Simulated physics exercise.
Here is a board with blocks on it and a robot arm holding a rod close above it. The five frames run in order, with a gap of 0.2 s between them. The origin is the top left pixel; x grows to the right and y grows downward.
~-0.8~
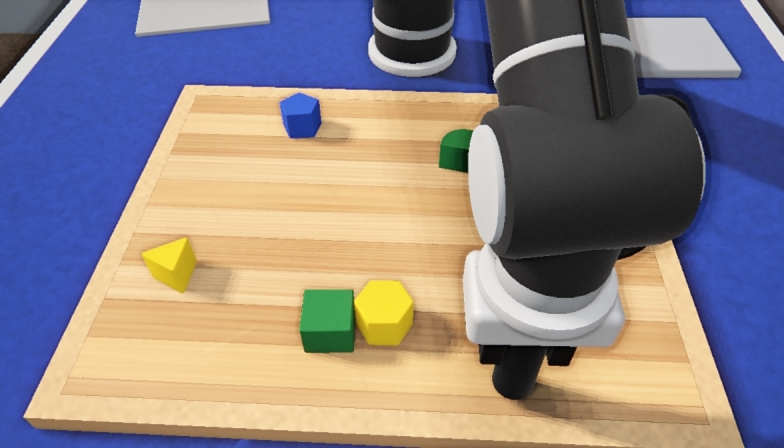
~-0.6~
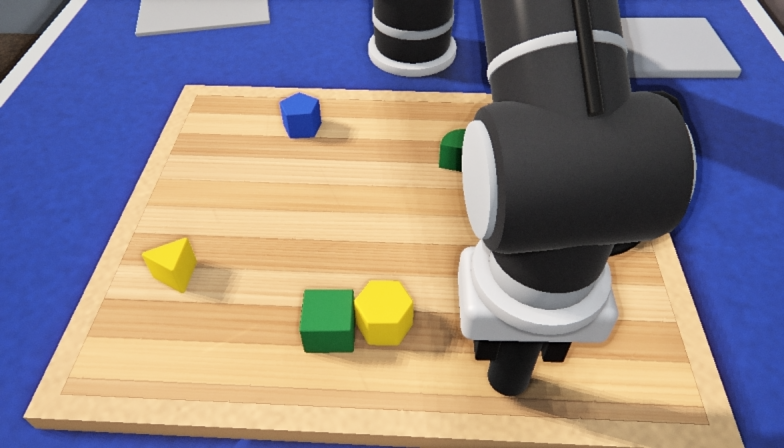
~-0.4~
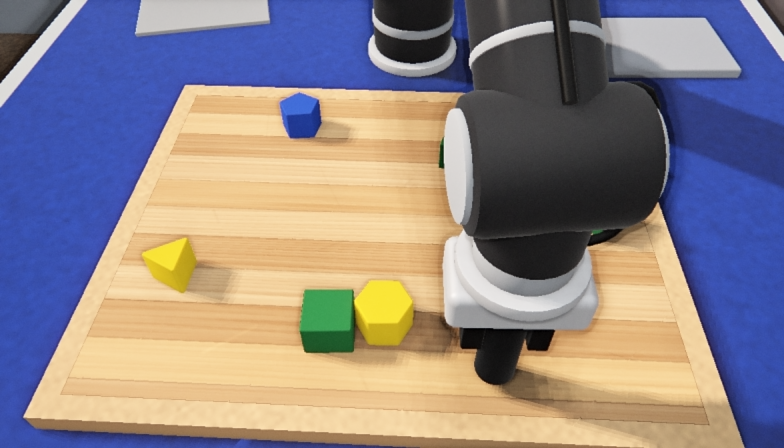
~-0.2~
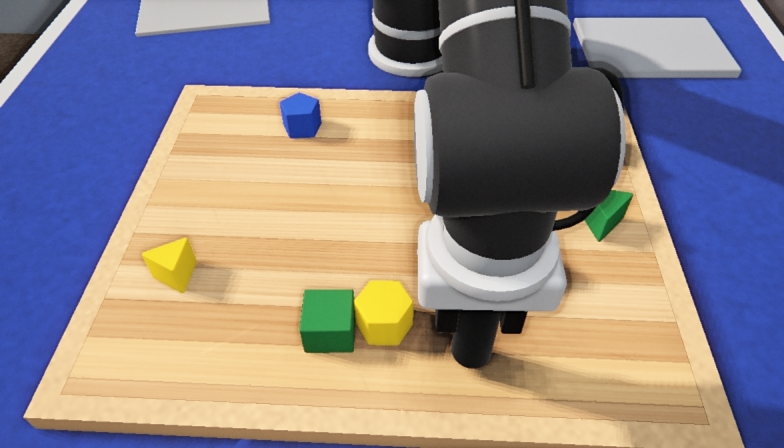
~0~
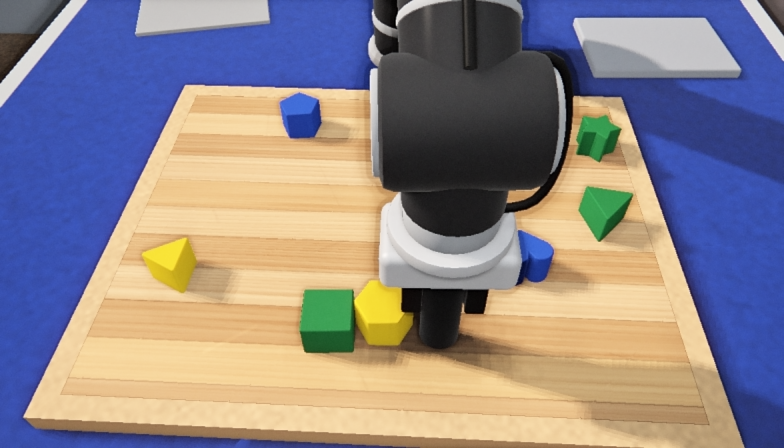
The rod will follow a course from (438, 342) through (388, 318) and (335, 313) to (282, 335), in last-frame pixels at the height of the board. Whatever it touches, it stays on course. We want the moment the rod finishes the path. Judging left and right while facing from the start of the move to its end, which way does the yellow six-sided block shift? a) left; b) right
I choose b.
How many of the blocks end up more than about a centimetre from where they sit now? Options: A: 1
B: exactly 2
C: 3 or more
B - exactly 2.
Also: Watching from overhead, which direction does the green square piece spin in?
From above, it looks like the green square piece goes counterclockwise.
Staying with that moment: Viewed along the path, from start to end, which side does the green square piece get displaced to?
The green square piece goes left.
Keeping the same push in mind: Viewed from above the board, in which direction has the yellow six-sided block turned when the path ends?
Bird's-eye view: Clockwise.
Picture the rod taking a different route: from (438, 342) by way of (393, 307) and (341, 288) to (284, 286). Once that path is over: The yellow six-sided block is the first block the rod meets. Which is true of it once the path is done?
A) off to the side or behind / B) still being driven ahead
Choice B: Still being driven ahead.
On the path given first. One third of the way, rod at (386, 308); green square piece at (300, 308), turned 40° anticlockwise; yellow six-sided block at (344, 283).
Two thirds of the way, rod at (332, 304); green square piece at (263, 318), turned 65° anticlockwise; yellow six-sided block at (291, 276).
At the end, rod at (280, 326); green square piece at (223, 332), turned 60° anticlockwise; yellow six-sided block at (272, 274), turned 25° clockwise.
